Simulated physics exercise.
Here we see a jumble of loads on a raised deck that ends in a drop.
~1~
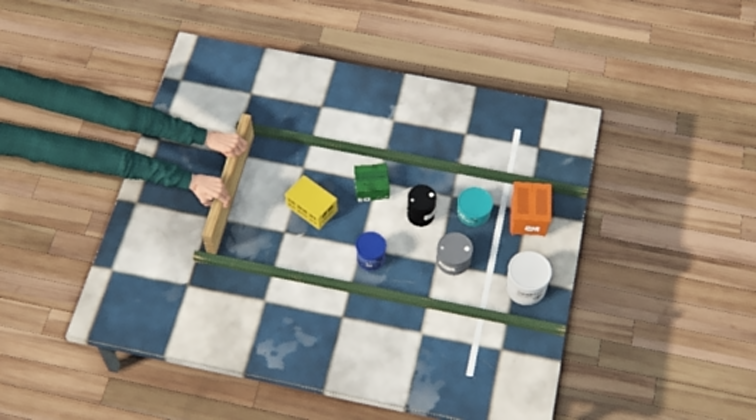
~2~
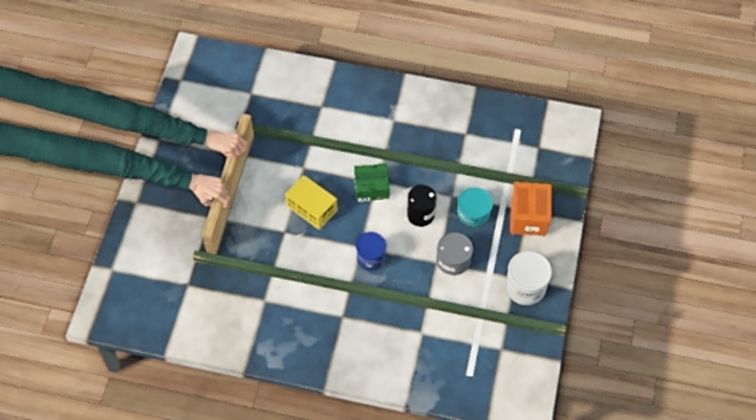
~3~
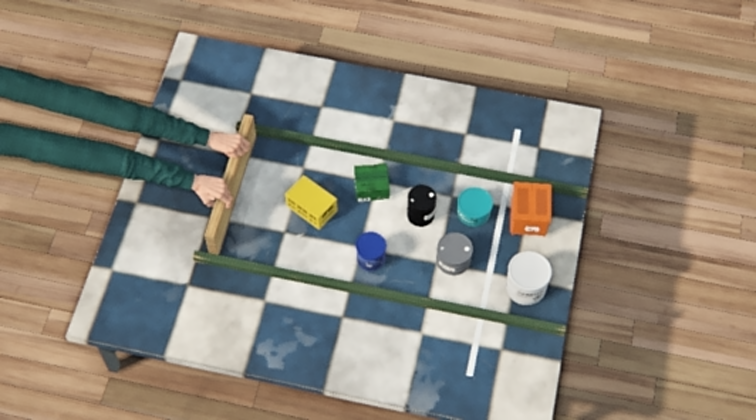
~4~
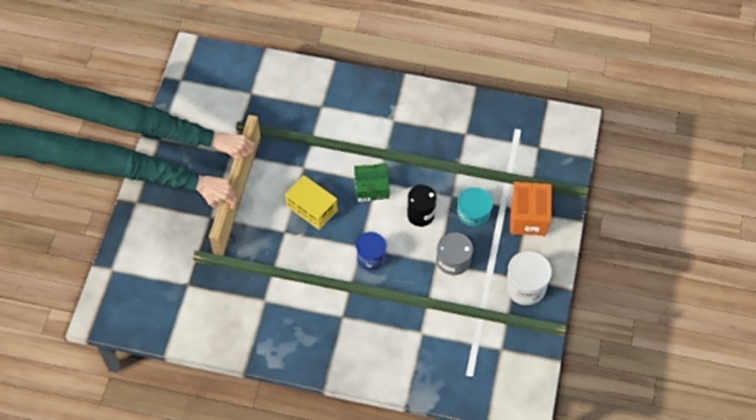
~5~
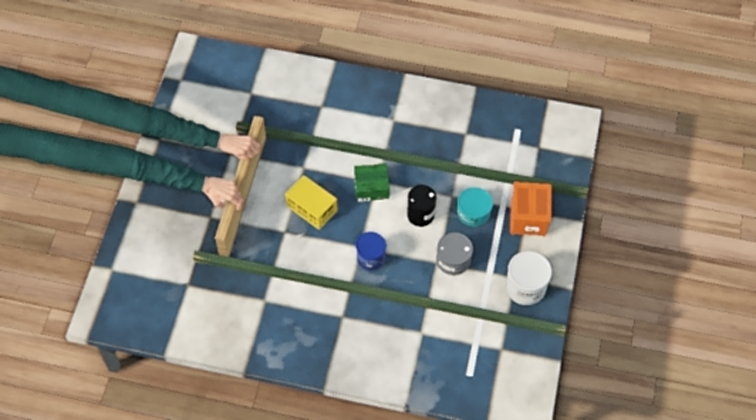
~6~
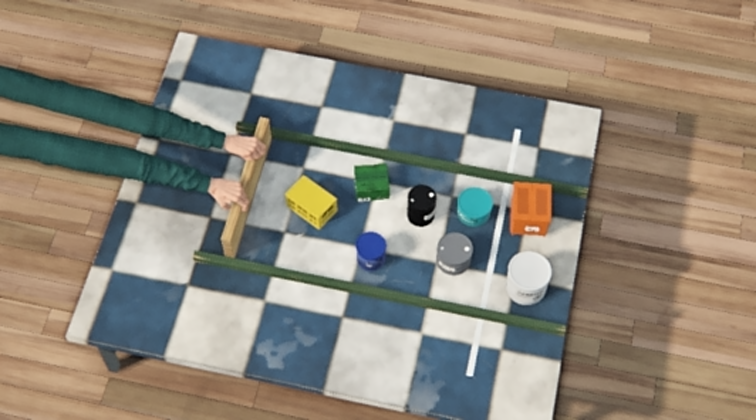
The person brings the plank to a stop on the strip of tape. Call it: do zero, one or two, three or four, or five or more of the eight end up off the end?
One or two end up off it.
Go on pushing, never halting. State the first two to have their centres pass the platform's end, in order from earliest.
First the orange tote, then the black canister.
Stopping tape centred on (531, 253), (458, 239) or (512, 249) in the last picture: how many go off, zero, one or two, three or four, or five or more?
Place one: 3 or 4; place two: None at all; place three: 1 or 2.
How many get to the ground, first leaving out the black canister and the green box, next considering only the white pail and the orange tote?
First 0, second 0.
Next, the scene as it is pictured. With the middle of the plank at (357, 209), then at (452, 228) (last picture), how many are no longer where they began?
So 2, and at the other place 7.
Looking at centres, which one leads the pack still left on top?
That would be the black canister.
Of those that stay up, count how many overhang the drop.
Overhanging: 0.
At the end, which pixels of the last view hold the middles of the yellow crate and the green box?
The yellow crate stops around (519, 234); the green box around (519, 208).
A little later, none off yet; white pail at rest near (528, 279); orange tote at rest near (530, 210); turquoise pail at rest near (475, 207).
When it is over, the number that fall off is one or two; down, orange tote.
